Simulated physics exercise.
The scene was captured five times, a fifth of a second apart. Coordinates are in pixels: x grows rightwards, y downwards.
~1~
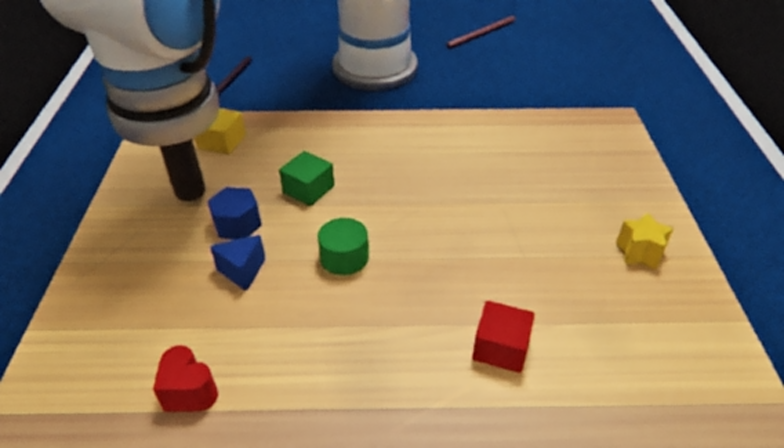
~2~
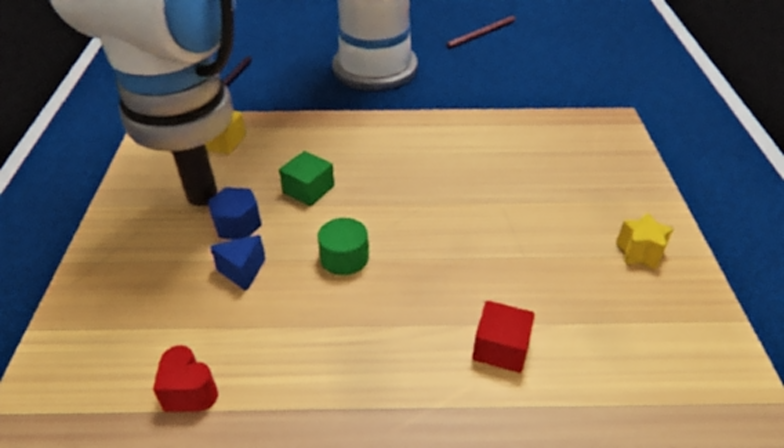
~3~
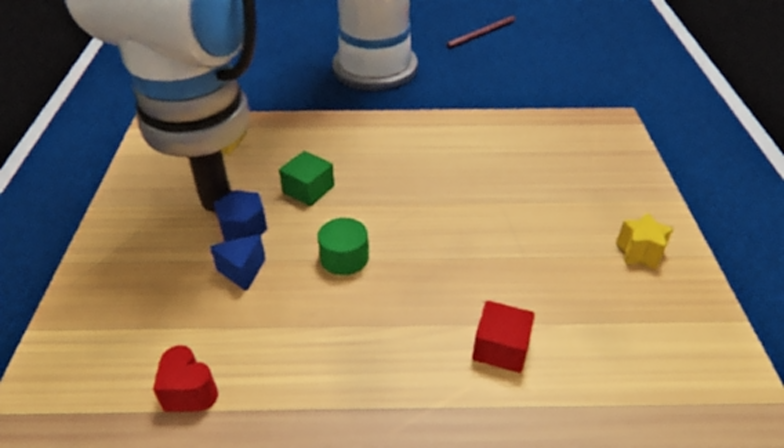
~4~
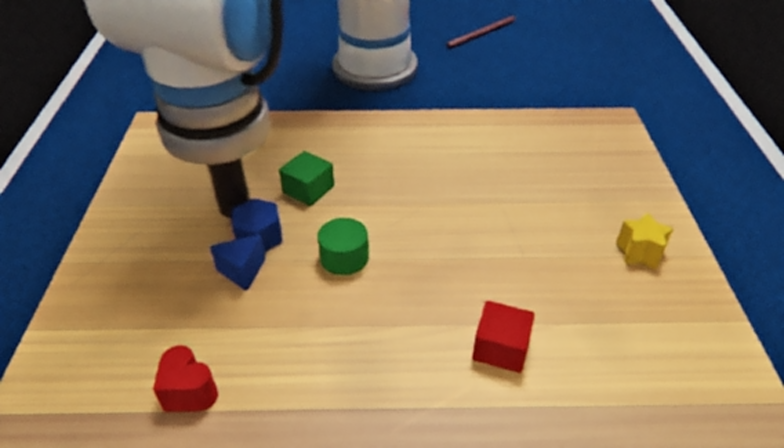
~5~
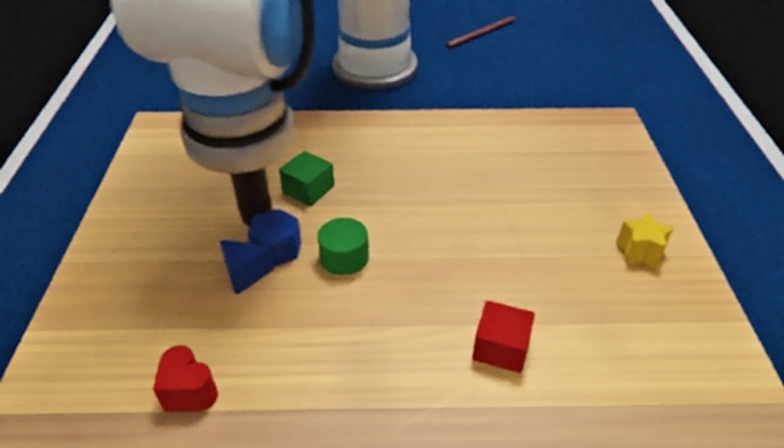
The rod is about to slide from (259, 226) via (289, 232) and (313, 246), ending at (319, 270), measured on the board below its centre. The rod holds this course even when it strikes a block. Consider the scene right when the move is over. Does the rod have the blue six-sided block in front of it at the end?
Yes.
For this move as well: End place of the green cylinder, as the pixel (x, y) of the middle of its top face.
Its top middle will sit at (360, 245).
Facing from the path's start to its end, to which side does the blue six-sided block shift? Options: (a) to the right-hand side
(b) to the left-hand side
a
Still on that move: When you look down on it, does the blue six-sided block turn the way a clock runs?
Answer: Yes.
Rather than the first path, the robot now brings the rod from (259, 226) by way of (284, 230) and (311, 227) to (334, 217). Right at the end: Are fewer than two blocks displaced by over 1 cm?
I'd say yes.
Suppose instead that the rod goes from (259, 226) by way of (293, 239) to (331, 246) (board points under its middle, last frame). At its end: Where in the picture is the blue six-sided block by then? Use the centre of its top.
Located at (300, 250).
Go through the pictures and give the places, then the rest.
In the first frame, tip of the rod (191, 192), middles of tops, blue three-sided block (237, 248), blue six-sided block (232, 201), green cylinder (343, 233).
In the second frame, rod (203, 197), nothing pushed.
In the third frame, rod (218, 202), blue six-sided block (239, 204).
In the fourth frame, rod (236, 209), blue six-sided block (255, 214).
In the fifth frame, rod (257, 217), blue three-sided block (240, 251), blue six-sided block (273, 225), green cylinder (343, 233).
The first path, step by step. Halfway along, rod (302, 228); blue six-sided block (293, 243), turned 35° clockwise.
At the end, rod (318, 261); blue three-sided block unmoved; blue six-sided block (288, 274), turned 75° clockwise; green cylinder (360, 245).
